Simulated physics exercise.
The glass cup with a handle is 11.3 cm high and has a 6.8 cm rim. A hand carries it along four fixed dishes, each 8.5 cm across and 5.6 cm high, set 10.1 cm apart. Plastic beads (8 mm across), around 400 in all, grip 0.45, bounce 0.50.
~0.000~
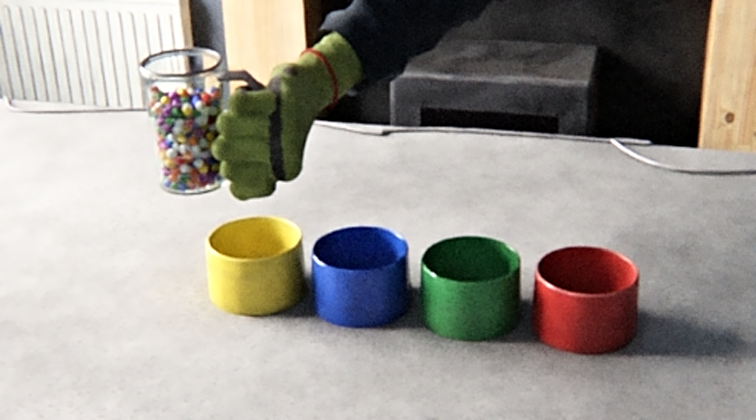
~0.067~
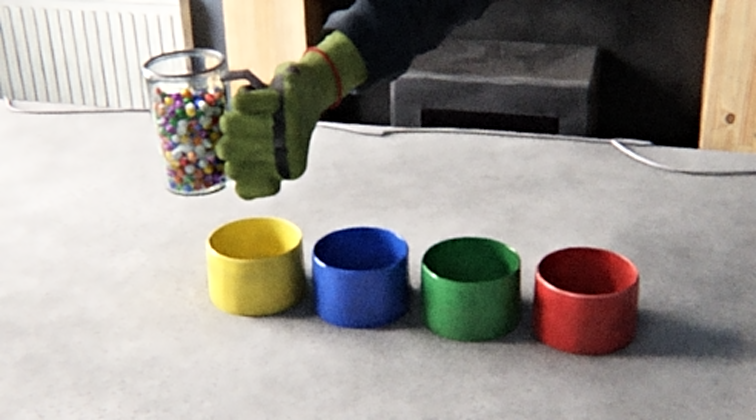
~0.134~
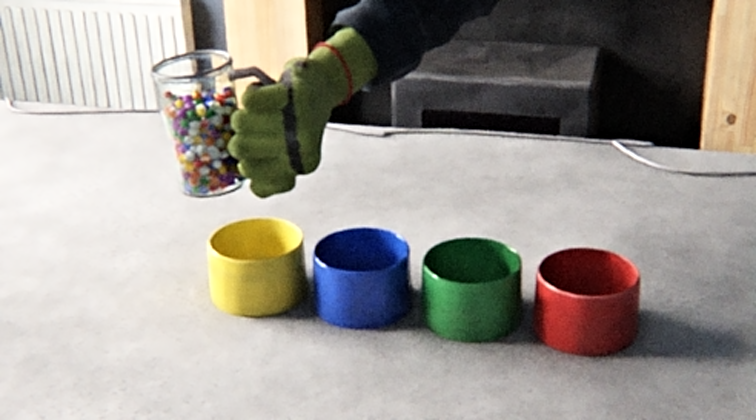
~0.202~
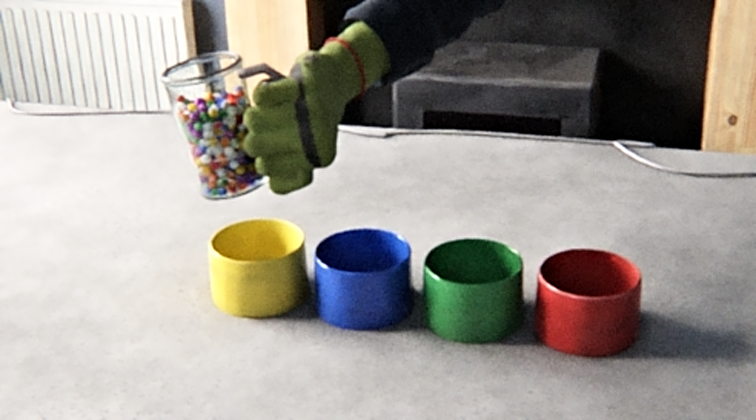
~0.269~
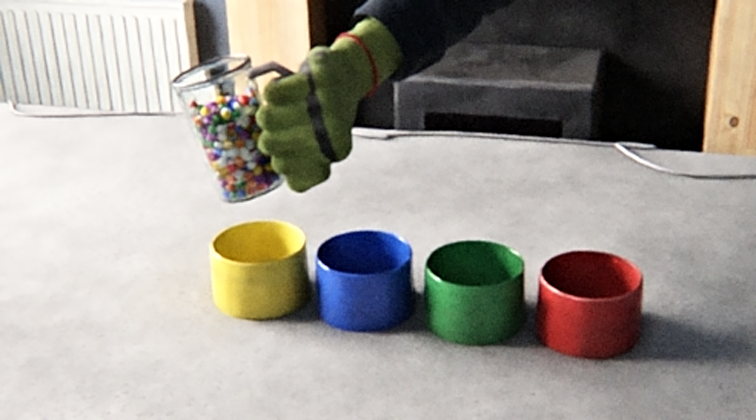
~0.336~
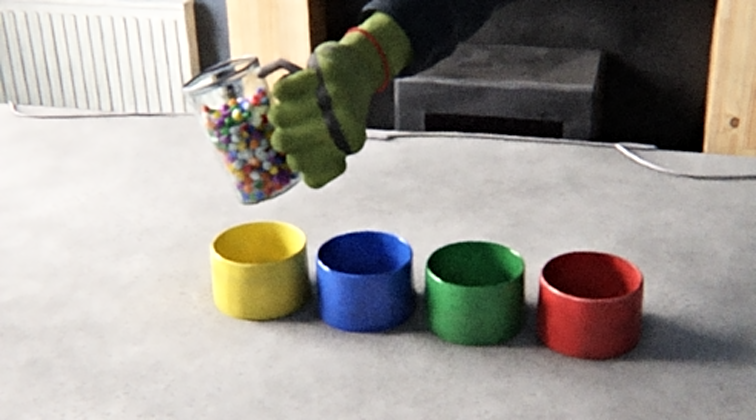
A green-gloved hand moves a glass cup of colourful beads slightly right, gradually tilting it.
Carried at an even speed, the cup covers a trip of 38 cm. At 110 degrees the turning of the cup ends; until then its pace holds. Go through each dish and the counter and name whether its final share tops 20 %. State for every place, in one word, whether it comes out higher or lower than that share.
Red: Lower, blue: Lower, green: Higher, yellow: Lower, counter: Higher.
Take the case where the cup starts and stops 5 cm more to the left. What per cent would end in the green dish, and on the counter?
Green: 40; counter: 10.
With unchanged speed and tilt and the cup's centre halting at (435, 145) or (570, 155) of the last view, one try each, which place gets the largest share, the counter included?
Blue, then green.
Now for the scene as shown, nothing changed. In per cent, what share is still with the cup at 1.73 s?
Some 55 per cent of the load.
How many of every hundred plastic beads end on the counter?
About 25 percent.
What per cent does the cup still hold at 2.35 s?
Around 5 in a hundred.
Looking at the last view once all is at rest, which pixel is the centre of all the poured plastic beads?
(476, 309) or so.
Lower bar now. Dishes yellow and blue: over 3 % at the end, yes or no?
Yellow: False; blue: True.
After 1.17 s, tilt 81 degrees; cup holds 100 %.
After 1.73 s, tilt 110 degrees; cup holds 55 %, blue 10 %, green 15 %.
After 2.35 s, tilt 110 degrees; cup holds 5 %, red 5 %, blue 10 %, green 55 %.
At rest (3.1 s), red 5 %, blue 10 %, green 55 %, yellow 0 %, counter 25 %.
